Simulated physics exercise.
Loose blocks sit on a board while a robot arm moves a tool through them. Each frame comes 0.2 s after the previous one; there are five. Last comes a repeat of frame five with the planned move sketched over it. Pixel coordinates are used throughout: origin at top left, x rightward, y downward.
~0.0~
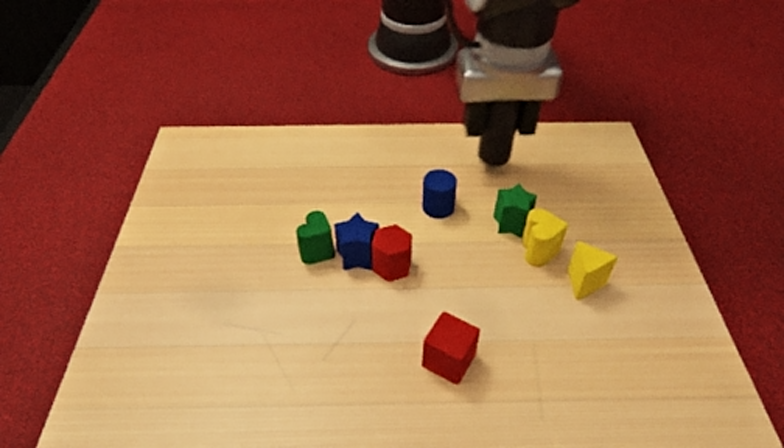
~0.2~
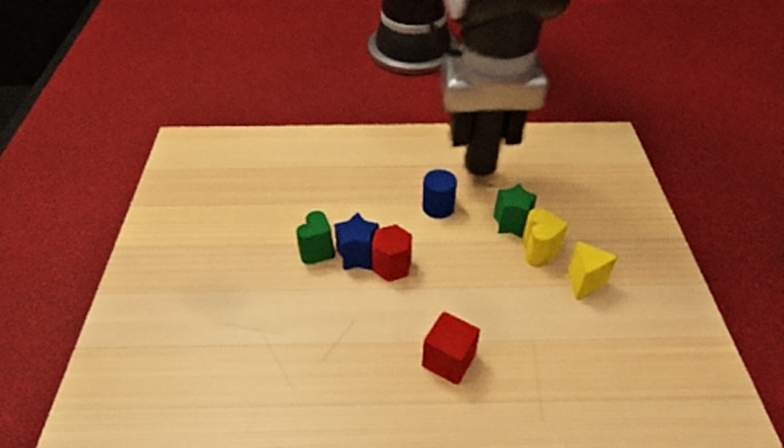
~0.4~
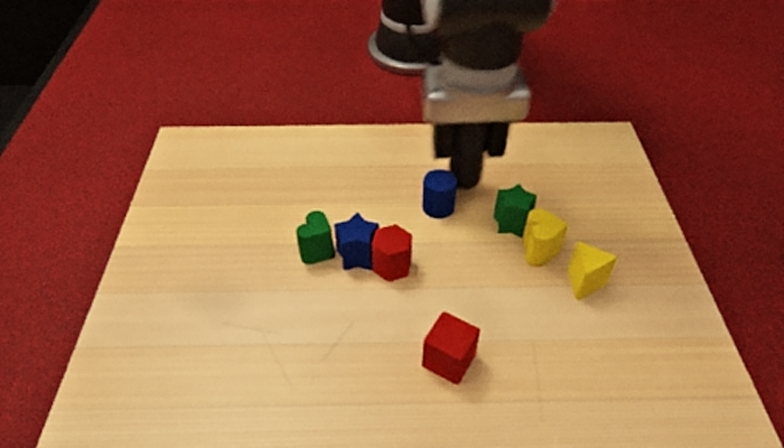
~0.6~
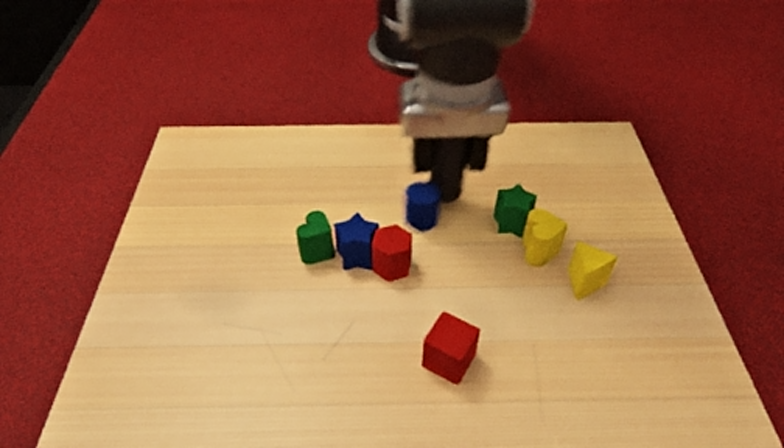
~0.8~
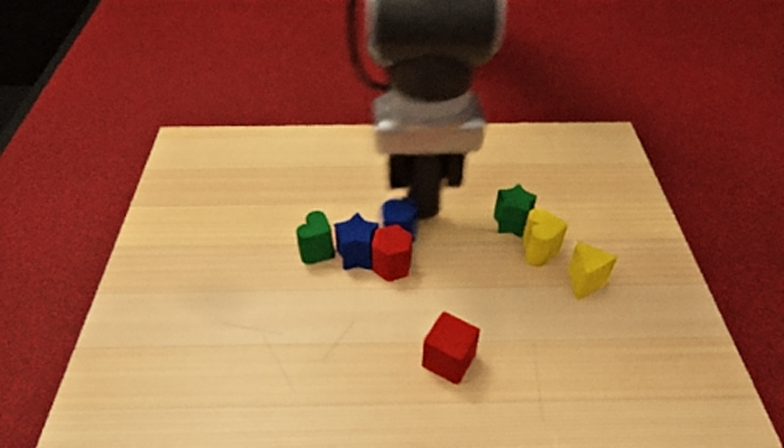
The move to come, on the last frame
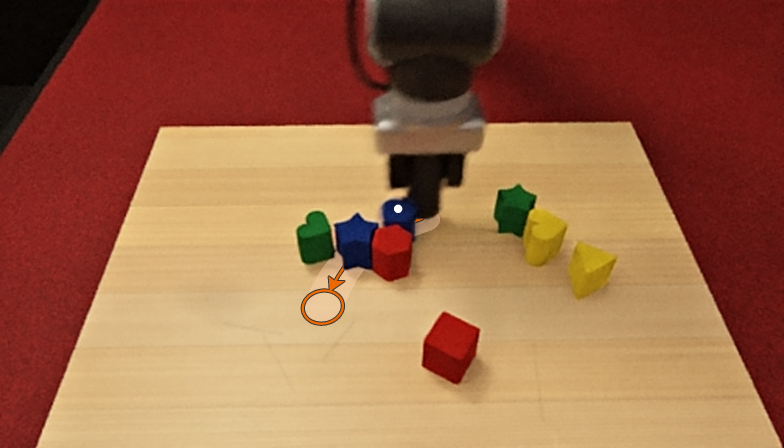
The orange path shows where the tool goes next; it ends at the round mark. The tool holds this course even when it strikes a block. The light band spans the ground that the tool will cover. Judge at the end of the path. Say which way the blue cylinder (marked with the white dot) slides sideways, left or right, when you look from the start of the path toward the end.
So, looking from the first point of the path to the last, the blue cylinder moves leftwards.
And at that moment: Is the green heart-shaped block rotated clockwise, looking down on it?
It seems so.
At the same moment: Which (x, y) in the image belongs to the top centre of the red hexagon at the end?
I'd say the red hexagon ends with its top centre at (387, 261).
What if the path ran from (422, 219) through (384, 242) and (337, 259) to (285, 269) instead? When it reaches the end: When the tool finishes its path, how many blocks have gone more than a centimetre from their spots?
Moved: 3 or more.
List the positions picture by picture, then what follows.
In the first frame, tool tip (494, 157); block tops, green heart-shaped block (314, 224); blue star (356, 228); red hexagon (392, 239); blue cylinder (440, 179).
In the second frame, tool (480, 167); blocks unchanged.
In the third frame, tool (464, 178); blocks unchanged.
In the fourth frame, tool (445, 192); blue cylinder (422, 192).
In the fifth frame, tool (423, 208); green heart-shaped block (314, 224); blue star (356, 228); red hexagon (392, 239); blue cylinder (398, 209).
Path on the board, from (422, 219) over (380, 237) and (345, 266) to (323, 307); the dot is on the blue cylinder.
What follows on the original path. One third of the way, tool (379, 226); green heart-shaped block (303, 226), turned 40° clockwise; blue star (326, 249), turned 40° clockwise; red hexagon (387, 259), turned 40° anticlockwise; blue cylinder (363, 234).
Two thirds of the way, tool (343, 257); green heart-shaped block (302, 227), turned 50° clockwise; blue star (300, 273), turned 115° clockwise; red hexagon (387, 261), turned 50° anticlockwise; blue cylinder (340, 271).
At the end, tool (321, 297); green heart-shaped block (302, 227), turned 50° clockwise; blue star (282, 294), turned 175° clockwise; red hexagon (387, 261), turned 50° anticlockwise; blue cylinder (334, 311).
